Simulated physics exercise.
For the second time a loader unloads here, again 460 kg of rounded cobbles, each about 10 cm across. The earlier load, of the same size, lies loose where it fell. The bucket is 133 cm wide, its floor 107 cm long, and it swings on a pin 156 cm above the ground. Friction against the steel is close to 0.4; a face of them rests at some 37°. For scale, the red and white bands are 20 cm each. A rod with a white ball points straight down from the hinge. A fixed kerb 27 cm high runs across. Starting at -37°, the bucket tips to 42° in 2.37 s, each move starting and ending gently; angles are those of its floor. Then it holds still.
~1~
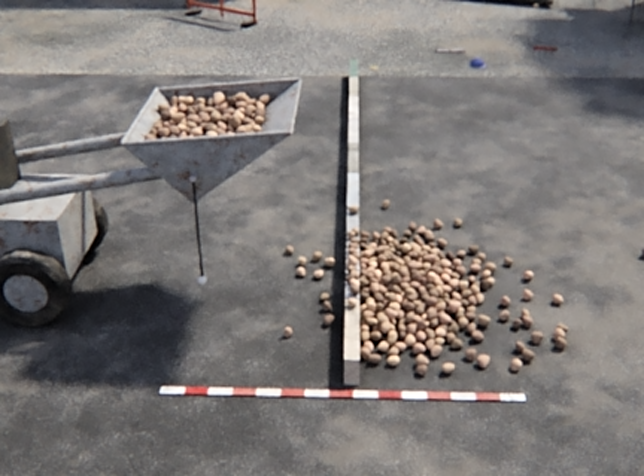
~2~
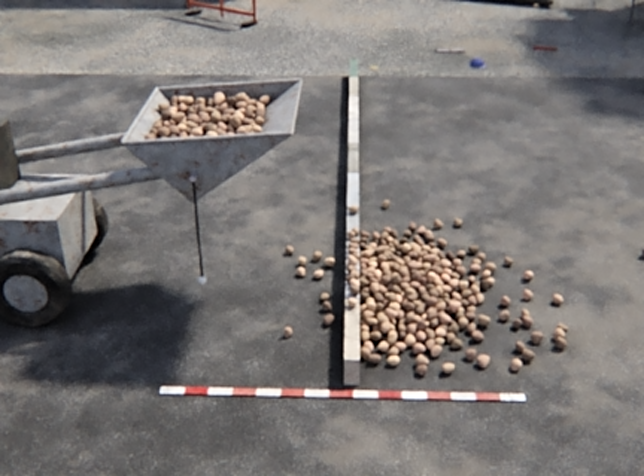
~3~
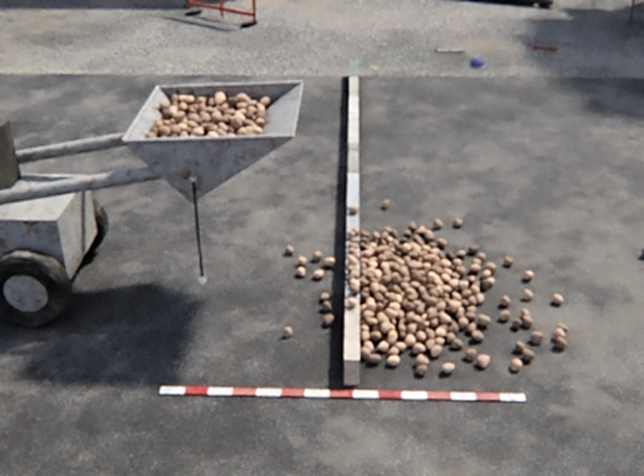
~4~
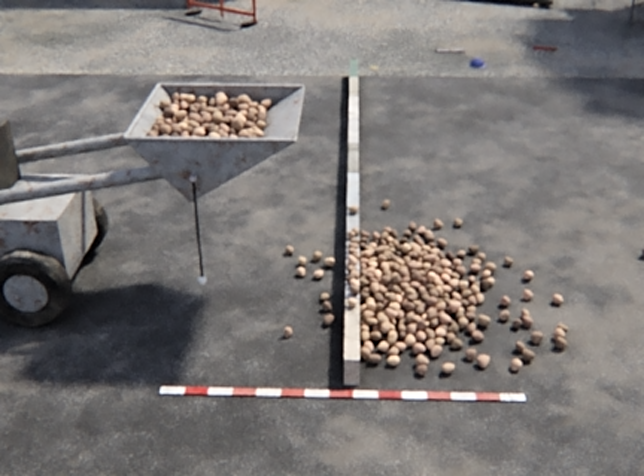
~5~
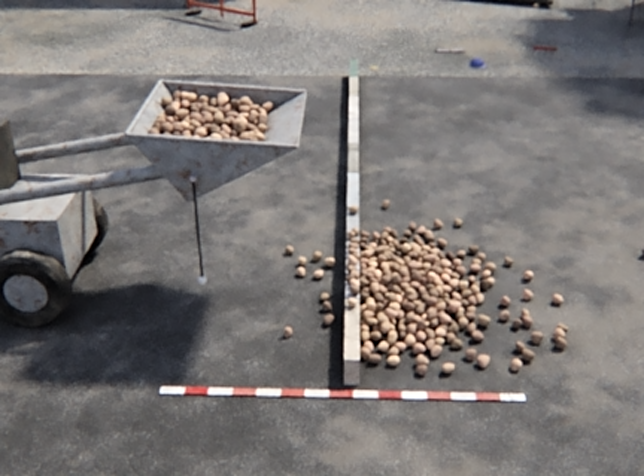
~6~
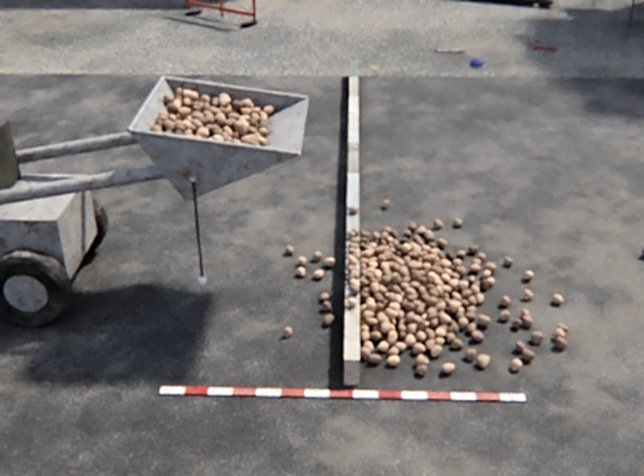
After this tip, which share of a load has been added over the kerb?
Close to 1 parts in a hundred.
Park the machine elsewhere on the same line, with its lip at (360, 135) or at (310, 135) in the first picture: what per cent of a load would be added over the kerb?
Near 90 per cent from the first place, 15 from the second.
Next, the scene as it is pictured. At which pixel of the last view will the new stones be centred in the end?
Their middle is at about (316, 282).
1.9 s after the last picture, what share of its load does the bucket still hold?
About 15 per cent.
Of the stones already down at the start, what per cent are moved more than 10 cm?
Roughly 0 per cent of them.
Then, 1.2 s after the last picture the floor is at 30°; in per cent of one load, 98 in the bucket, 8 on this side of the kerb, 94 over the kerb; the foremost stones are at (561, 307).
Then, 1.9 s after the last picture the floor is at 42°; in per cent of one load, 15 in the bucket, 91 on this side of the kerb, 94 over the kerb; the foremost stones are at (561, 307).
Then, 2.2 s after the last picture the floor is at 42°; in per cent of one load, 0 in the bucket, 106 on this side of the kerb, 94 over the kerb; the foremost stones are at (561, 307).
Then, 5.0 s after the last picture the floor is at 42°; in per cent of one load, 0 in the bucket, 105 on this side of the kerb, 95 over the kerb; the foremost stones are at (561, 307). Net gain over the kerb, 1.
